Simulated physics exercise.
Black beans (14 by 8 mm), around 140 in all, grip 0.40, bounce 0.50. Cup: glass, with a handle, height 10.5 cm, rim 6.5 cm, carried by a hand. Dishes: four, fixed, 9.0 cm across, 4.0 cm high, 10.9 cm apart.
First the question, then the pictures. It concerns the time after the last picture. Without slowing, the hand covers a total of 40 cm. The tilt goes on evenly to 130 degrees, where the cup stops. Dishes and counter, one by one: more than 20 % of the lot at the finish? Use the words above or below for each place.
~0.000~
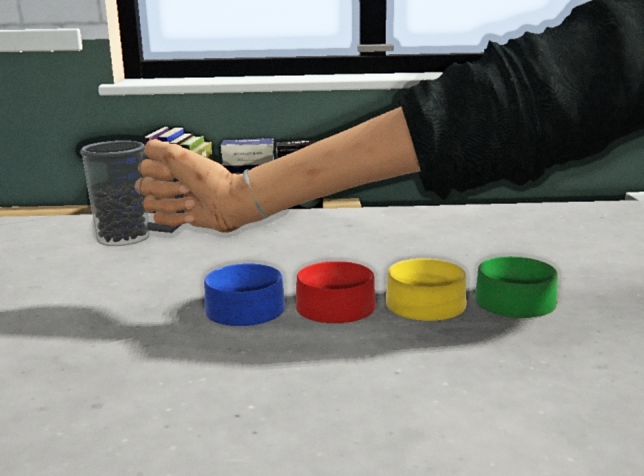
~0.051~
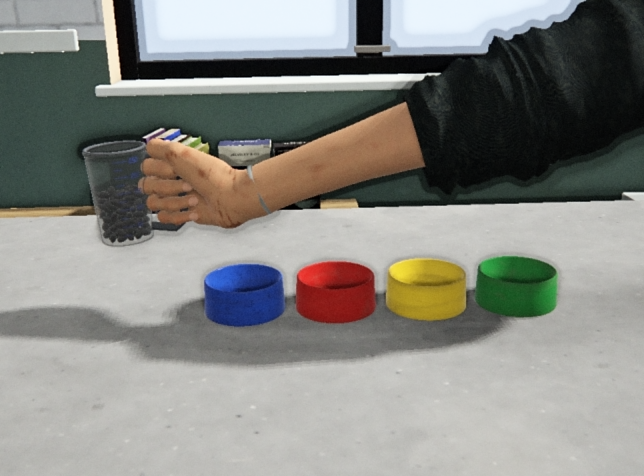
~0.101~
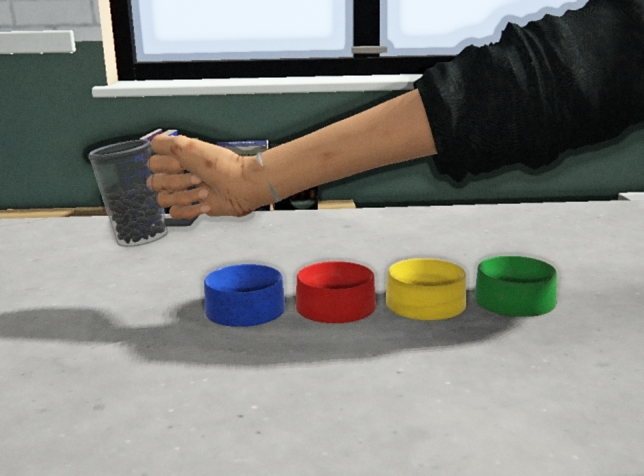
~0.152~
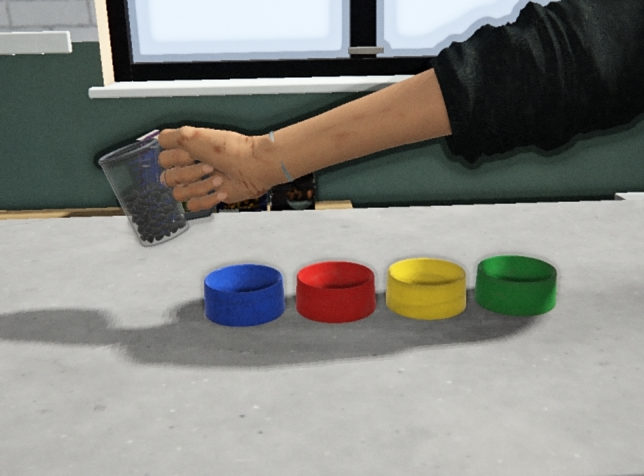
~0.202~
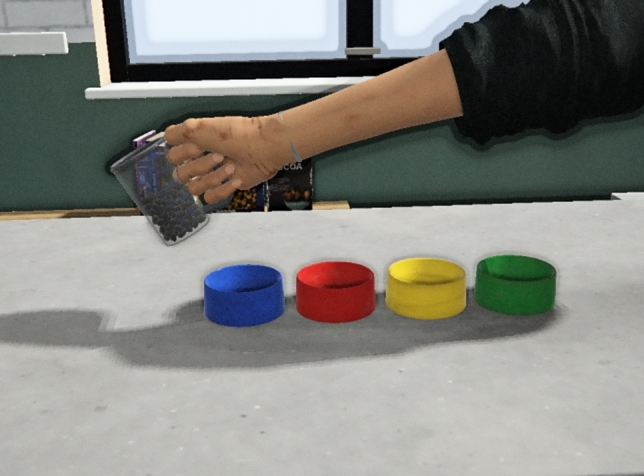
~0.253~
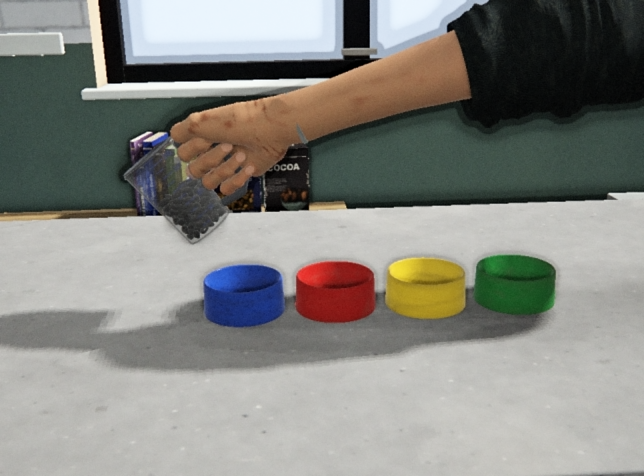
Red: Above; blue: Below; green: Below; yellow: Below; counter: Below.
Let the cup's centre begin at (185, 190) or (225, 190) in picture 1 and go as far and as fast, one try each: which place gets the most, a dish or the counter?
The winner: Yellow; yellow.
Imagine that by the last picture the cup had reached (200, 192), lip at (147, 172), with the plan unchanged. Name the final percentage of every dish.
Then red 0, blue 0, green 0, and yellow 90.
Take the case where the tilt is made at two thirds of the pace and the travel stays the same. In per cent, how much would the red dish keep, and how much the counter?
Red 0; counter 10.
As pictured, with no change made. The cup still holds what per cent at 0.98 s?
About 0 percent of the load.
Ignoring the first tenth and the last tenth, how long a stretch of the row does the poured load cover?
That stretch comes to around 6 cm.
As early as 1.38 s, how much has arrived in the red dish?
90 %.
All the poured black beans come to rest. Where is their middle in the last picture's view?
Estimated resting centre: Around (336, 293).
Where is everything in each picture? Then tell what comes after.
The first frame shows cup at (118, 193), tilt 0 degrees, lip at (84, 149), moved 0.0 cm; middle of the pieces at (122, 219); blue dish at (244, 278); red dish at (335, 275); yellow dish at (427, 273); green dish at (518, 270).
The second frame shows cup at (122, 194), tilt 2 degrees, lip at (85, 150), moved 0.4 cm; middle of the pieces at (126, 219).
The third frame shows cup at (132, 194), tilt 8 degrees, lip at (91, 154), moved 1.5 cm; middle of the pieces at (138, 219).
The fourth frame shows cup at (147, 193), tilt 18 degrees, lip at (101, 160), moved 3.3 cm; middle of the pieces at (158, 217).
The fifth frame shows cup at (163, 193), tilt 27 degrees, lip at (113, 167), moved 5.2 cm; middle of the pieces at (178, 215).
The sixth frame shows cup at (179, 193), tilt 37 degrees, lip at (126, 175), moved 7.0 cm; middle of the pieces at (198, 212); blue dish at (243, 279); red dish at (335, 275); yellow dish at (426, 271); green dish at (516, 268). Its pace works out near 190 degrees a second; the hand travels 36 cm a second.
After 0.69 s, tilt 121 degrees; cup holds 95 %.
Then, at 0.98 s, tilt 130 degrees; cup holds 0 %, red 85 %, blue 5 %.
Then, at 1.38 s, tilt 130 degrees; cup holds 0 %, red 90 %, blue 5 %.
In the end, at 2.1 s, red 90 %, blue 5 %, green 0 %, yellow 0 %, counter 10 %.
